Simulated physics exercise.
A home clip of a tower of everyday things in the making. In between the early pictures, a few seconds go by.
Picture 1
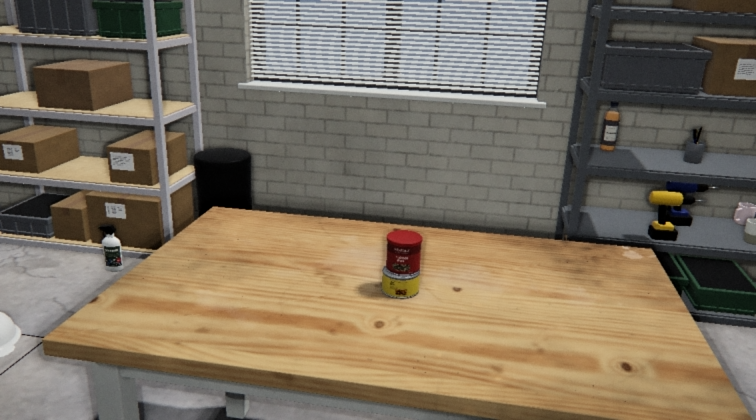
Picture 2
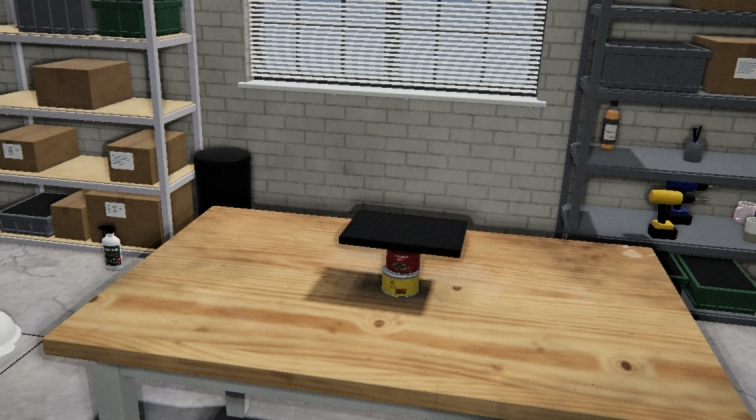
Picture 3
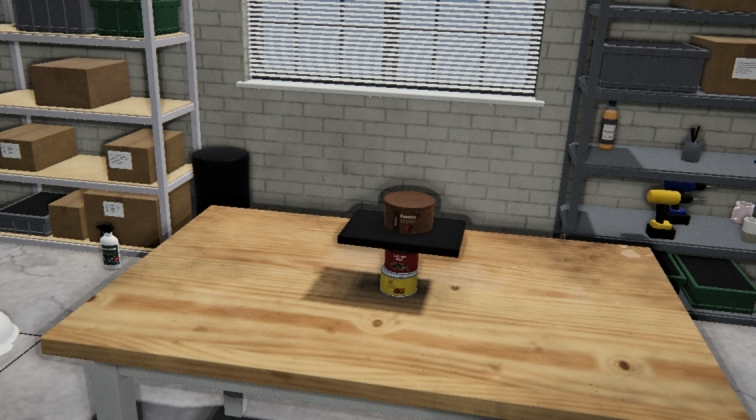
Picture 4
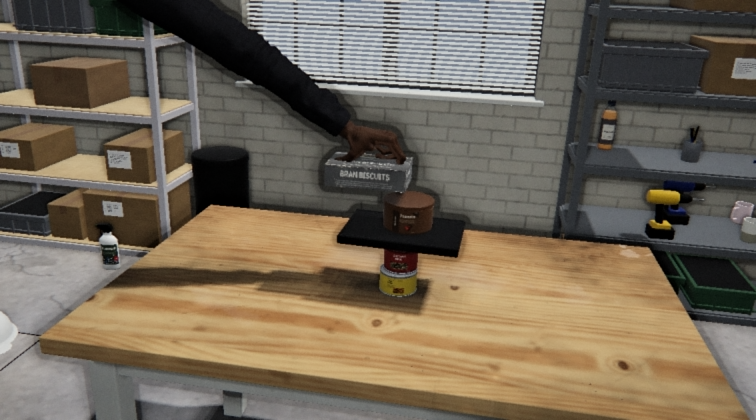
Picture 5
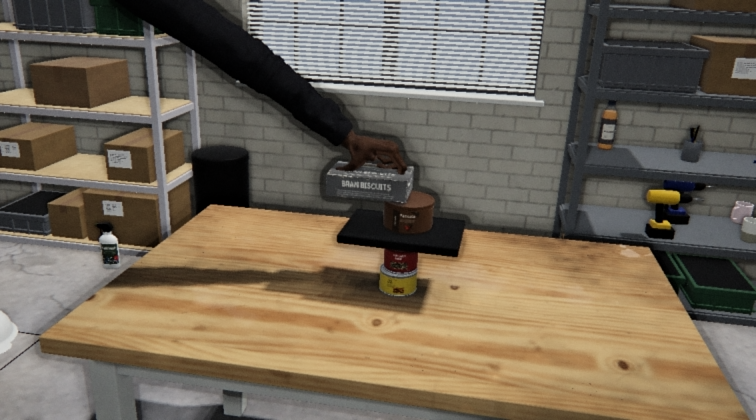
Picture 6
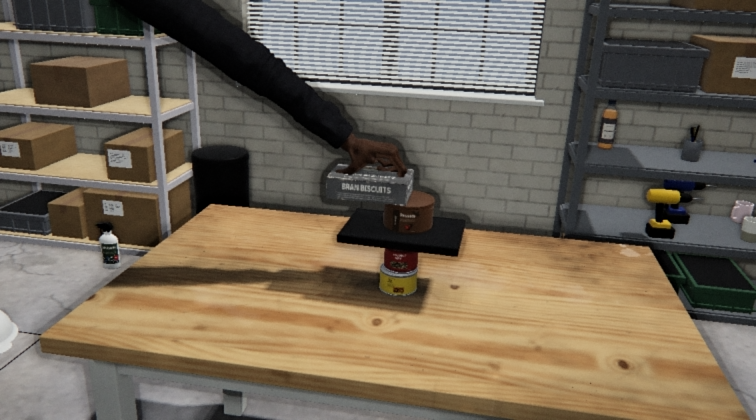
On a wooden table, a black tray and brown tin appear atop stacked cans, and a dark-sleeved arm lowers a grey packet slightly.
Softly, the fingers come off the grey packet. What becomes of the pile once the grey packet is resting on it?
The pile collapses.
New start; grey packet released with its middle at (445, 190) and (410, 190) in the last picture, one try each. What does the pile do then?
Well, the first time it falls over, and the second time it stays steady.
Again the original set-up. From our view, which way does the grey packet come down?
Observed: The object is displaced in the leftward direction.
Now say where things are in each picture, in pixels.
The last thing is not in view yet, in the first picture.
The last thing is not in view yet, in the second picture.
The last thing is not in view yet; black tray (404, 232), in the third picture.
Still above its spot; grey packet (369, 171), in the fourth picture.
Still above its spot; grey packet (371, 181); black tray (403, 231), in the fifth picture.
In place under the hand; grey packet (371, 184), in the sixth picture.
Then, 0.30 s later than the last frame, grey packet now fallen.
Then, 0.40 s later than the last frame, things are still on the move.
Then, 1.00 s later than the last frame, nothing new.
When it is over, fallen, grey packet; the other 4 as before. End places, in pixels of the last picture, grey packet near (289, 262). The pile gives way.
